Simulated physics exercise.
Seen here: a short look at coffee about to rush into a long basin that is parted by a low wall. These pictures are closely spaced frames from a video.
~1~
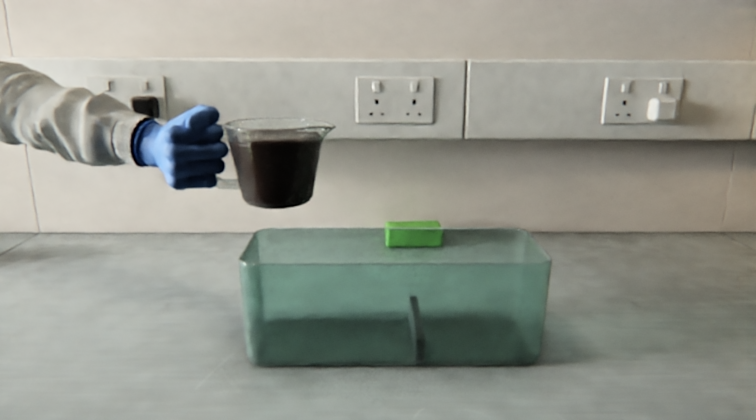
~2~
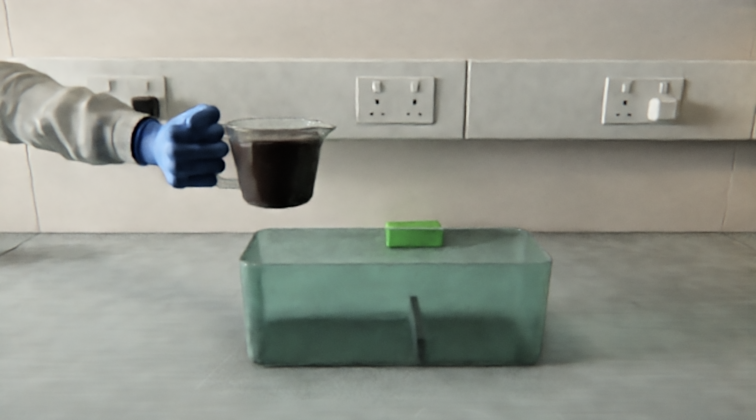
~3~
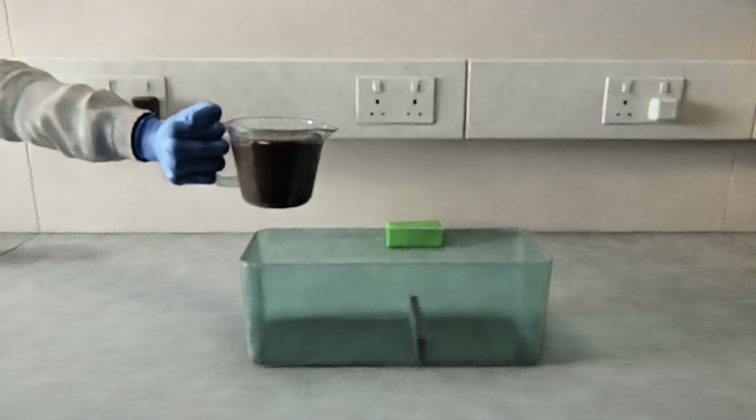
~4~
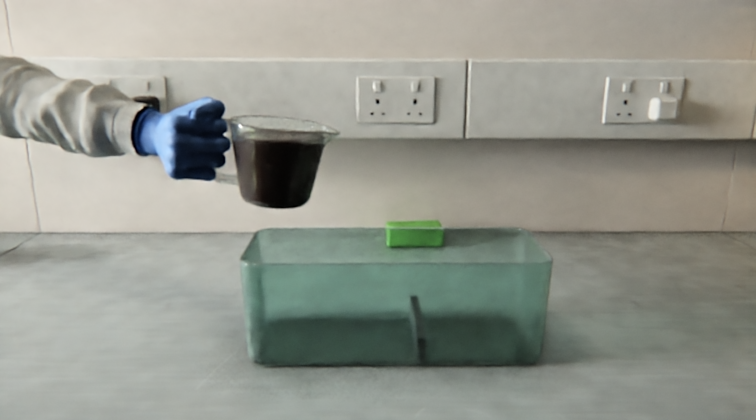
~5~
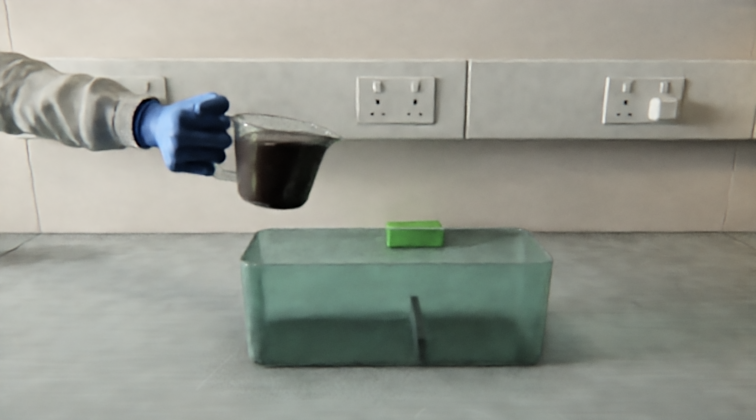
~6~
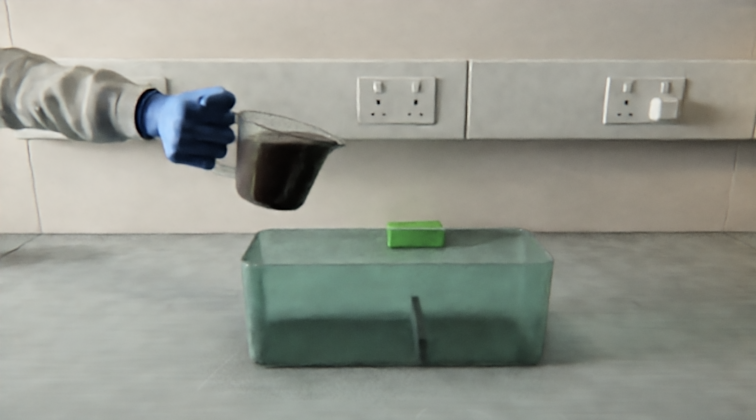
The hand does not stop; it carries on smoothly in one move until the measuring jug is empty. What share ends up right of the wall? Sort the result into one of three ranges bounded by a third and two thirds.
It falls in the bottom range, below a third.
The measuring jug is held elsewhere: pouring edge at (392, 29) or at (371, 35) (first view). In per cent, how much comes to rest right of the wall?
It comes out at around 80 percent and then around 70 percent.
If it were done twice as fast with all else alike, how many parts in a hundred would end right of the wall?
Near 10 parts in a hundred.
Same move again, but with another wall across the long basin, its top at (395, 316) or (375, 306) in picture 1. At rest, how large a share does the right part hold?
It works out to around 25 per cent for the first and around 60 per cent for the second.
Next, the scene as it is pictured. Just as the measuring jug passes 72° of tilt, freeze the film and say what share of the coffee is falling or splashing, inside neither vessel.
Something like 20 per cent of it.
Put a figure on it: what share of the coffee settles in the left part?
I'd put it near 95 per cent.
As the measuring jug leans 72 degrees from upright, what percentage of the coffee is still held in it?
55 per cent, roughly.
A moment on, the tilt is 72° and 57 per cent is still to pour, 23 is left of the wall and 0 right of it.
Next, the tilt is 103° and 7 per cent is still to pour, 85 is left of the wall and 2 right of it.
Then the tilt is 107° and 0 per cent is still to pour, 93 is left of the wall and 6 right of it.
Later the tilt is 107° and 0 per cent is still to pour, 93 is left of the wall and 7 right of it.
In the end 93 per cent lies left of the wall, 7 right of it and 1 outside.
